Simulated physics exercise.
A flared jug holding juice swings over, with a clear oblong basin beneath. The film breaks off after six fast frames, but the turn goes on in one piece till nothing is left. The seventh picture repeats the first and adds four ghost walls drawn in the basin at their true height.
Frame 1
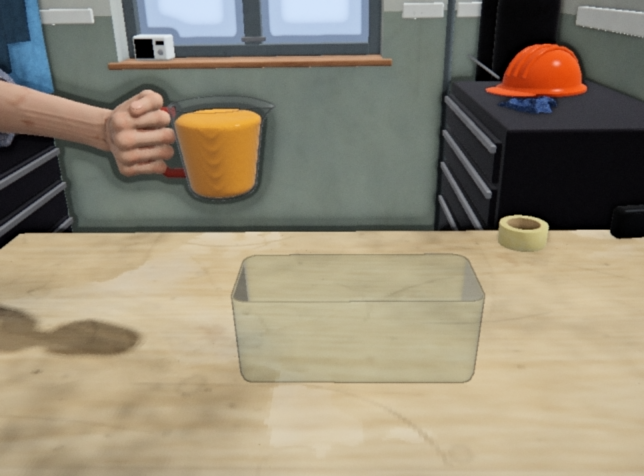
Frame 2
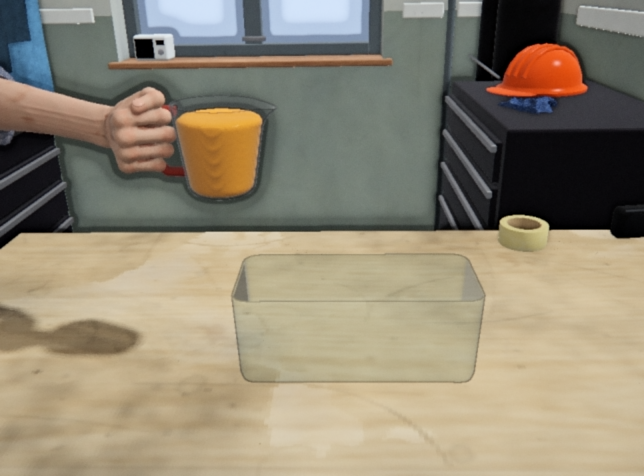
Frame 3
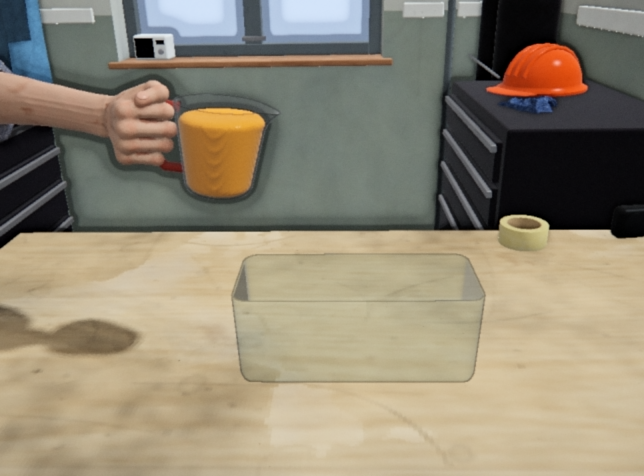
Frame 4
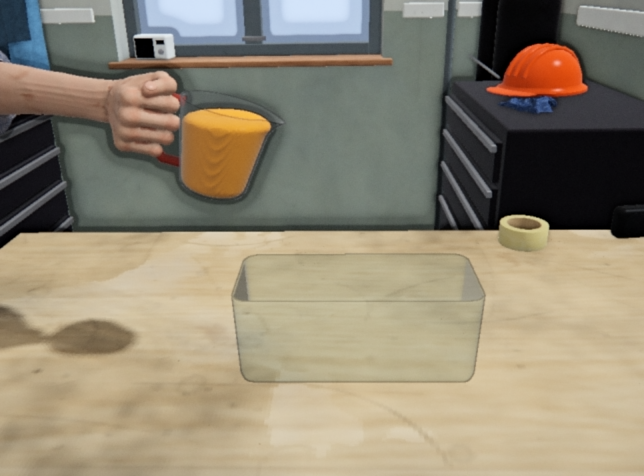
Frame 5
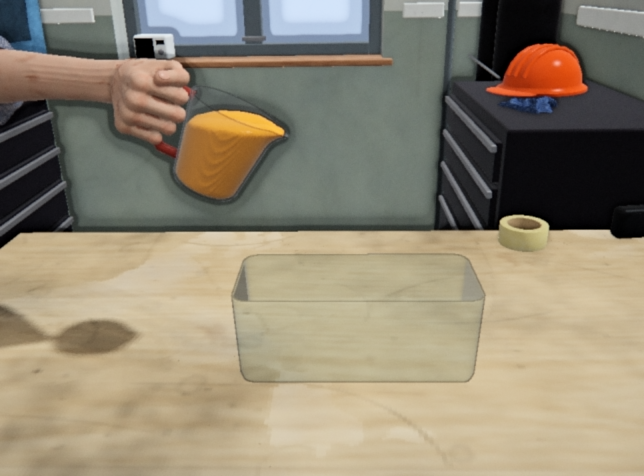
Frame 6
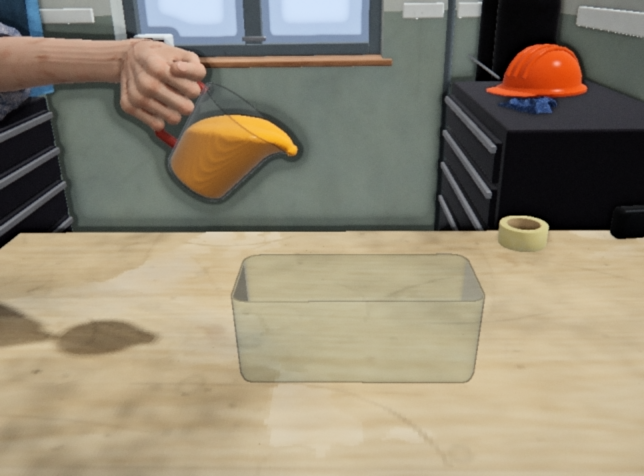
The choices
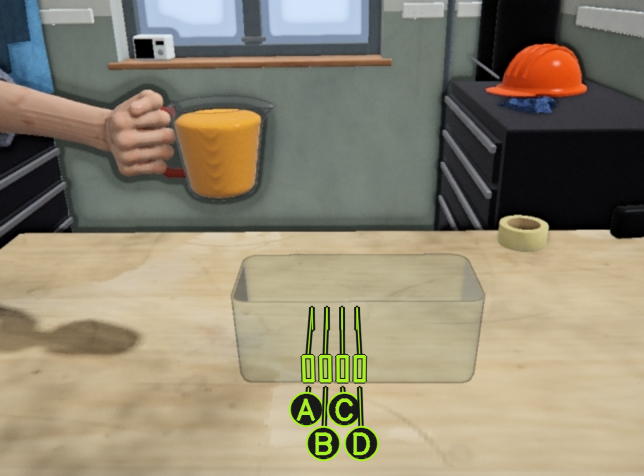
A hand tilts a jug of orange juice rightward until juice reaches over its lip.
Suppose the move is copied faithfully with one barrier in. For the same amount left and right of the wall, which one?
Place B does it best.
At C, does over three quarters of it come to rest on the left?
No.
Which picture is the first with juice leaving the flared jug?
In picture 6.
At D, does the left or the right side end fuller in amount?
The left one.
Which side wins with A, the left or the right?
The right one.
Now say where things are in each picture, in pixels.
In the first frame, upright, lip at (274, 106); basin from (241, 377) to (474, 378); nothing has left yet.
In the second frame, upright, lip at (276, 107); nothing has left yet.
In the third frame, tipped about 7°, lip at (279, 113); nothing has left yet.
In the fourth frame, tipped about 16°, lip at (284, 122); nothing has left yet.
In the fifth frame, tipped about 27°, lip at (288, 135); nothing has left yet.
In the sixth frame, tipped about 40°, lip at (289, 151); juice is over the lip, down to (293, 152).
In lime, A at (308, 387); B at (325, 387); C at (342, 387); D at (359, 387).
With A, about 26 % ends left of the wall and 72 % right of it.
With B, about 45 % ends left of the wall and 51 % right of it; 4 % is lost outside.
With C, about 66 % ends left of the wall and 28 % right of it; 5 % is lost outside.
With D, about 81 % ends left of the wall and 12 % right of it; 7 % is lost outside.
